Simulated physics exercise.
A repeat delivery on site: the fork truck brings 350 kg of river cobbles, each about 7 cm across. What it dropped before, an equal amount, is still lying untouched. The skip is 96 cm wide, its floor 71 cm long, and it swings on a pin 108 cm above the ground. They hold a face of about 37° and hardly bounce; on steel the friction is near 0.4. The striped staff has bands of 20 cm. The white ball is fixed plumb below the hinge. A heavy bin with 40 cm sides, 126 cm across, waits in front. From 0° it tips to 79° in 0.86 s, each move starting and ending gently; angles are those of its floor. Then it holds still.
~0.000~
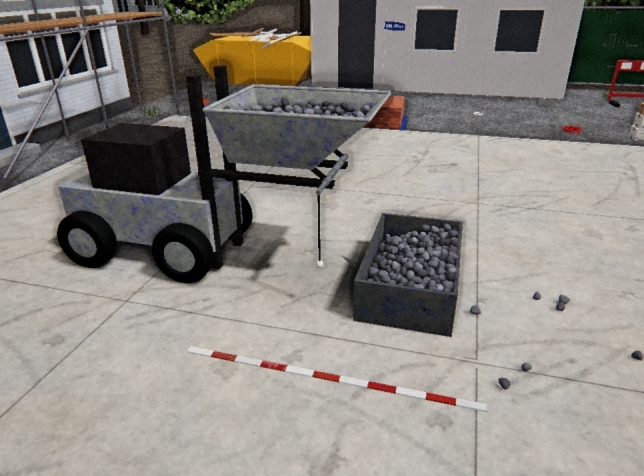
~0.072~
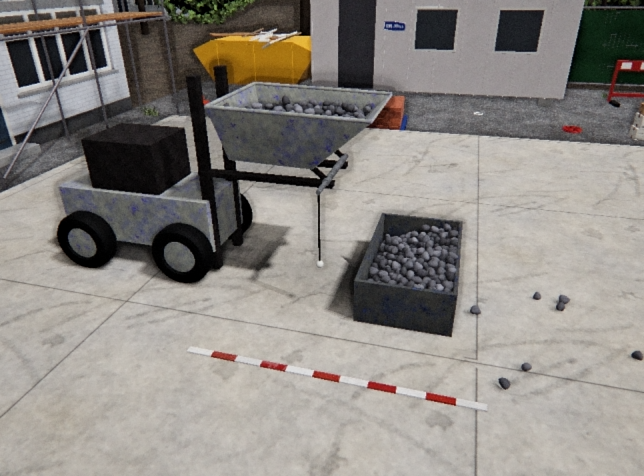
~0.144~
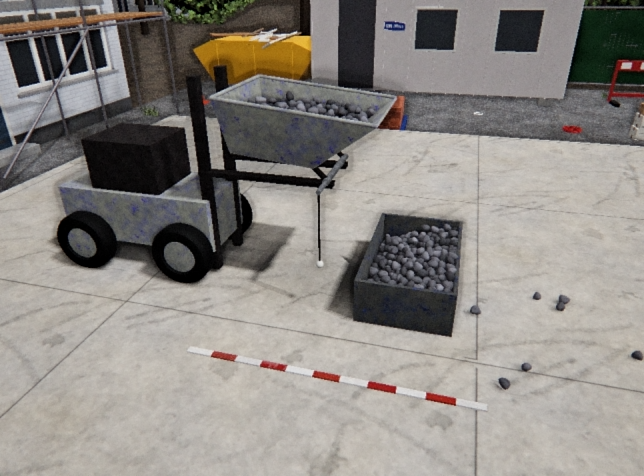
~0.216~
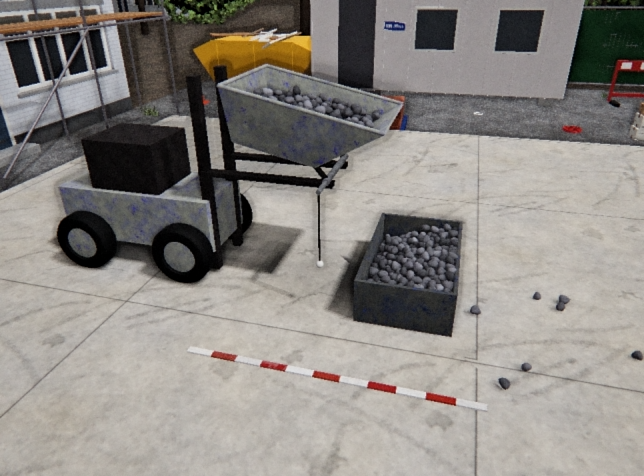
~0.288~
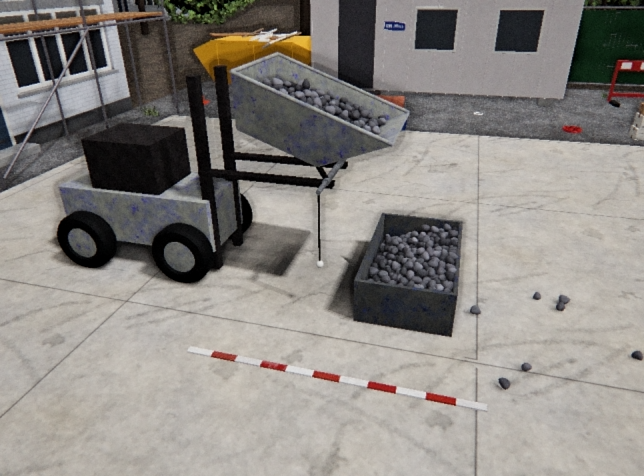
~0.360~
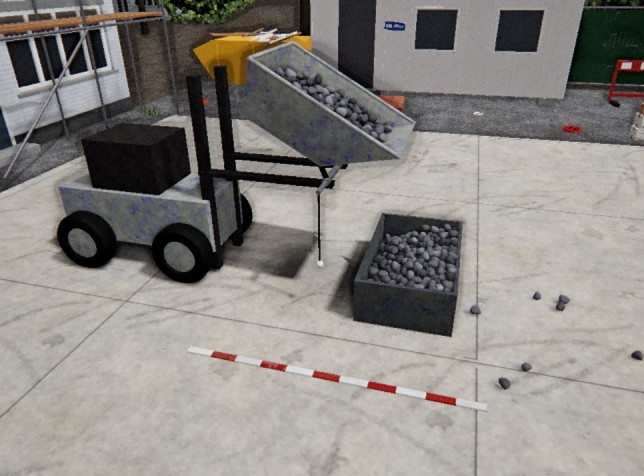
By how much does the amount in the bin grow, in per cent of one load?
Roughly 30 per cent of a load more.
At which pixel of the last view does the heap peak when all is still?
Around (441, 245).
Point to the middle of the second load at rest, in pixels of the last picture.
Around (501, 296).
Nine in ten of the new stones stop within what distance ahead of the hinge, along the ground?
Roughly 240 cm ahead of it.
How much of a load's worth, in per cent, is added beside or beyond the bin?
Some 70 per cent of a load.
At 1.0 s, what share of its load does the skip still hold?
About 75 per cent.
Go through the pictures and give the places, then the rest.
In the first picture, the skip is at 0°, its lip at (369, 120); the top of the load is at (313, 109). The earlier load is highest near (448, 256), 40 cm above ground level, 99 % in the bin, 1 % beside or beyond the bin.
In the second picture, the skip is at 2°, its lip at (371, 122); the top of the load is at (310, 107); the stones move at 0.3 m/s on average.
In the third picture, lip at (377, 127), floor tilted 6°, highest stones at (276, 102); the stones move at 0.7 m/s on average.
In the fourth picture, lip at (384, 134), floor tilted 12°, highest stones at (278, 94); the stones move at 1.0 m/s on average.
In the fifth picture, lip at (392, 145), floor tilted 21°, highest stones at (279, 85); the stones move at 1.2 m/s on average.
In the sixth picture, the skip is at 30°, its lip at (400, 158); the top of the load is at (286, 75); the stones move at 1.3 m/s on average.
After 0.6 s the floor is at 66°; in per cent of one load, 100 in the skip, 99 in the bin, 1 beside or beyond the bin; the foremost stones are at (532, 321).
After 1.0 s the floor is at 79°; in per cent of one load, 73 in the skip, 125 in the bin, 1 beside or beyond the bin; the foremost stones are at (532, 318).
After 1.3 s the floor is at 79°; in per cent of one load, 6 in the skip, 140 in the bin, 54 beside or beyond the bin; the foremost stones are at (570, 304).
After 3.7 s the floor is at 79°; in per cent of one load, 0 in the skip, 129 in the bin, 71 beside or beyond the bin; the foremost stones are past the picture's edge. Net gain in the bin, 30.
